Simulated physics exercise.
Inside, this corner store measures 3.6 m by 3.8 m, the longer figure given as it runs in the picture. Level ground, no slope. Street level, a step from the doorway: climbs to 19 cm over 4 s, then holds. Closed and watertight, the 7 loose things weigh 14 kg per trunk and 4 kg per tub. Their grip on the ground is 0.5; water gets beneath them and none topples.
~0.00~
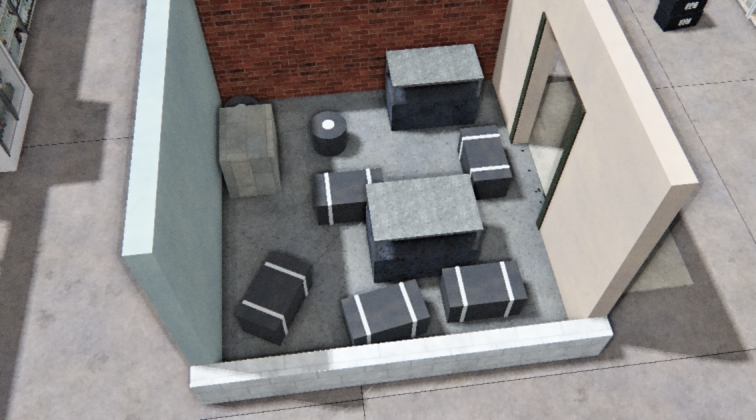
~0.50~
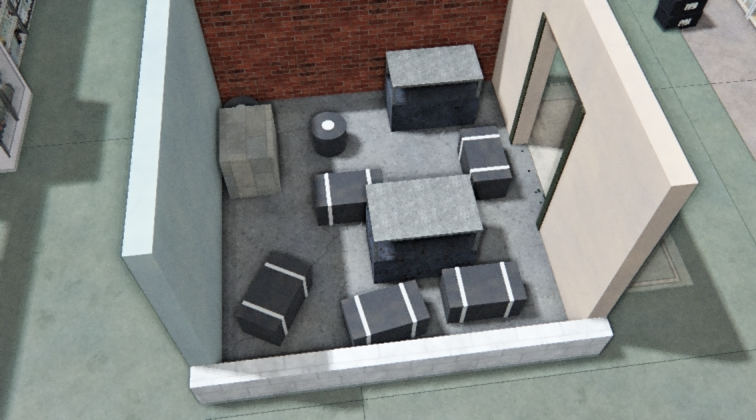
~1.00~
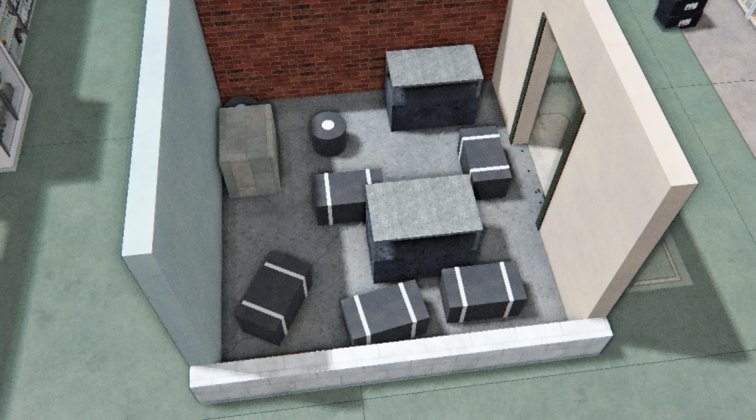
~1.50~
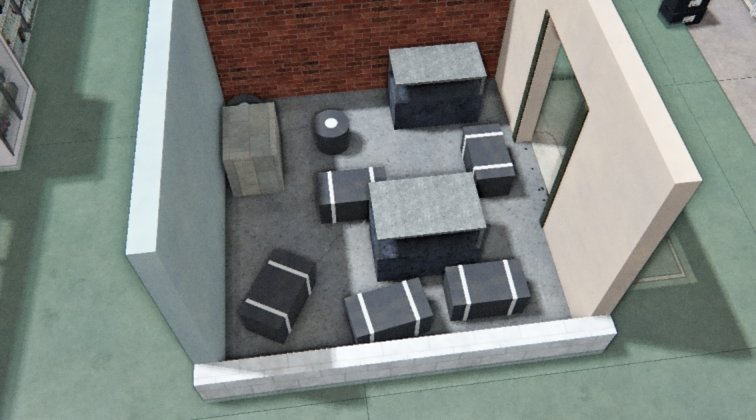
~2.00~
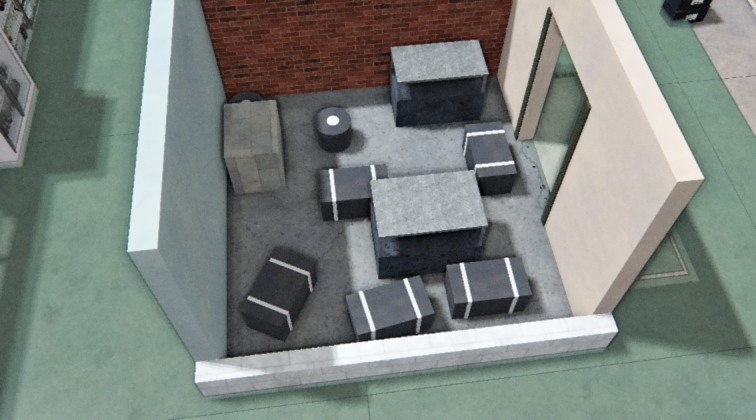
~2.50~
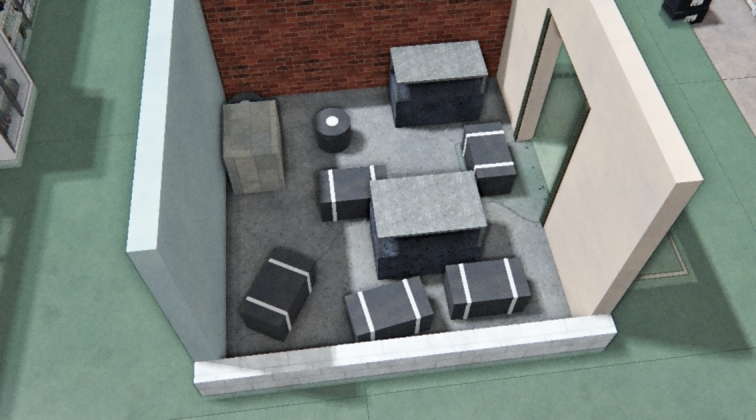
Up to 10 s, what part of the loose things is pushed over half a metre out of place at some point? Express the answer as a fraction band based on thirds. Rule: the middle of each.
The band is one third to two thirds.
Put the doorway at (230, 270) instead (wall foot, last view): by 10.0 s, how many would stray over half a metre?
The count would be 5.
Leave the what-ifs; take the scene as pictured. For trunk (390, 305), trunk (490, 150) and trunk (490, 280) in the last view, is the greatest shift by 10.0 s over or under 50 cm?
Result, in order: Stayed within / exceeded / stayed within.
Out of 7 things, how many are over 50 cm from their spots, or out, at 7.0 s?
By my reckoning, 3.
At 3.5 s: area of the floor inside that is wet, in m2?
That flooded area is roughly 1.5 m2.
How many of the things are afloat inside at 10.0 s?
7.
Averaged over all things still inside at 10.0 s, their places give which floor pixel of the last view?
Close to pixel (329, 220).
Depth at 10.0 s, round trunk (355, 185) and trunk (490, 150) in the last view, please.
10 and 11 cm.
After 3.5 s 0 of 7 are over 50 cm from their spots; 0 afloat.
After 4.5 s 1 of 7 are over 50 cm from their spots; 0 afloat.
After 7.0 s 3 of 7 are over 50 cm from their spots; 3 afloat.
After 10.0 s 4 of 7 are over 50 cm from their spots, and 4 have been at some point; 7 afloat.
